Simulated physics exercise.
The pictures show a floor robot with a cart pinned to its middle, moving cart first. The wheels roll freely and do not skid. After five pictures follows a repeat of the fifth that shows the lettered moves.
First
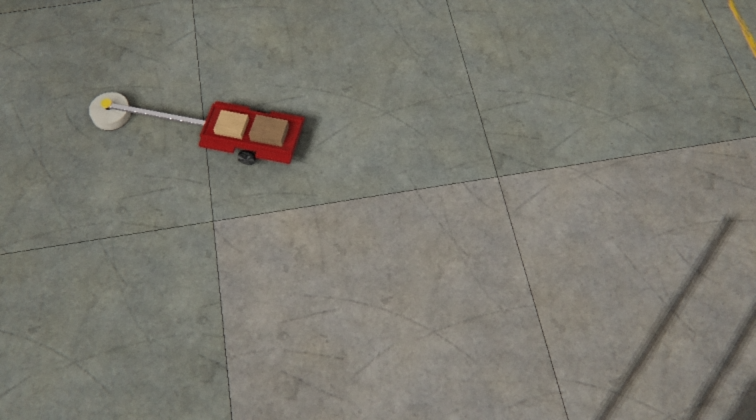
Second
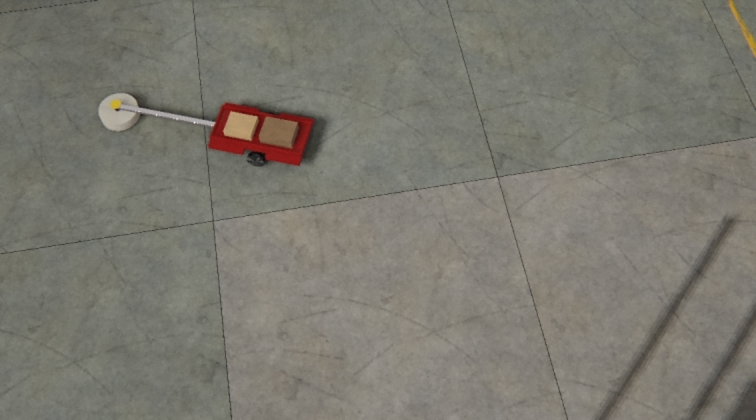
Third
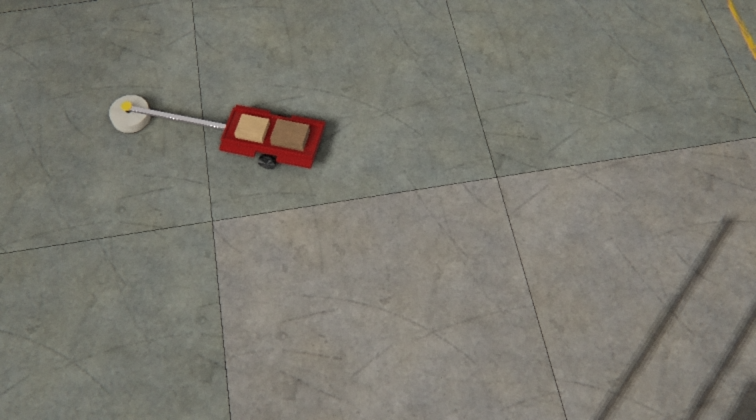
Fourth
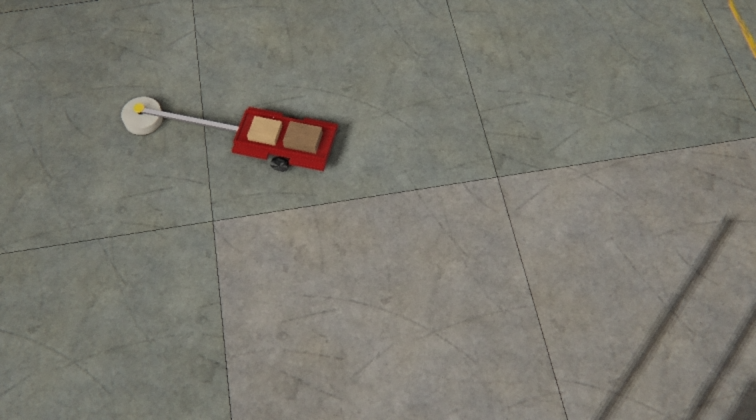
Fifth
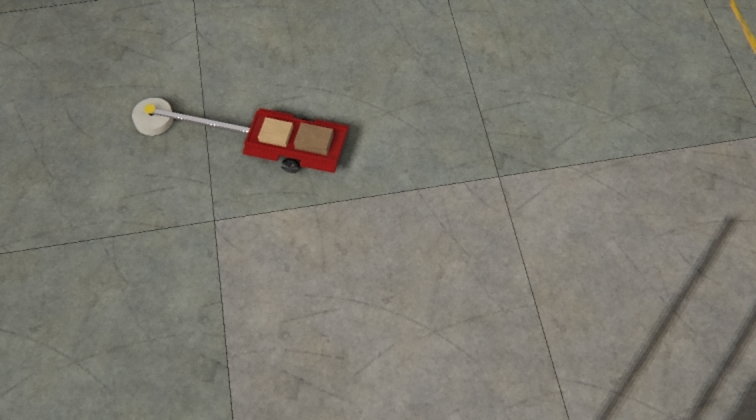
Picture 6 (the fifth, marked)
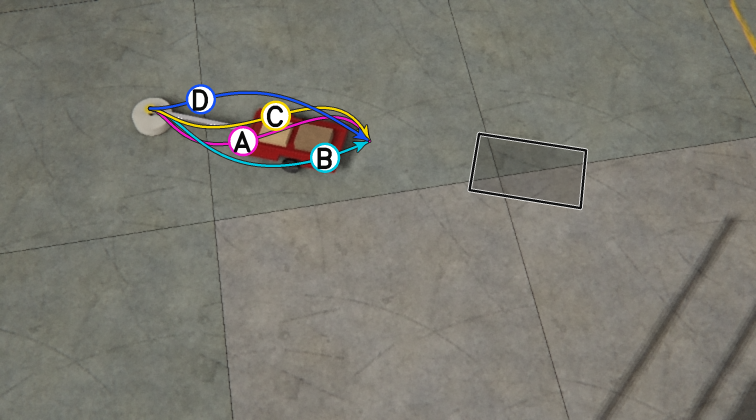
On a grey-green tiled floor, a small round white robot joined by a thin bar to a red cart carrying two blocks moves slowly a short way right, the cart leading and the robot following behind it.
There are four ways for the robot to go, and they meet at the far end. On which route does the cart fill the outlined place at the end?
A.
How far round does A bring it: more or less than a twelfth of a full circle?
Less than that.
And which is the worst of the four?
D is the worst.
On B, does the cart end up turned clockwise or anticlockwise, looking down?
It turns anticlockwise.
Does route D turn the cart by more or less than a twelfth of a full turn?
More than that.
On the copy, A from (150, 108) via (258, 137) to (369, 141); B from (150, 108) via (242, 162) to (367, 142); C from (150, 108) via (261, 120) to (368, 139); D from (150, 108) via (266, 94) to (367, 140); the bay at (529, 170).
On A. First, robot (222, 150), cart (377, 146).
Then, robot (307, 128), cart (457, 152).
Finally, robot (370, 147), cart (525, 169); the cart stands in the bay.
By contrast, B leaves the cart at (524, 126), out of the bay; C leaves the cart at (513, 206), out of the bay; D leaves the cart at (473, 251), out of the bay.
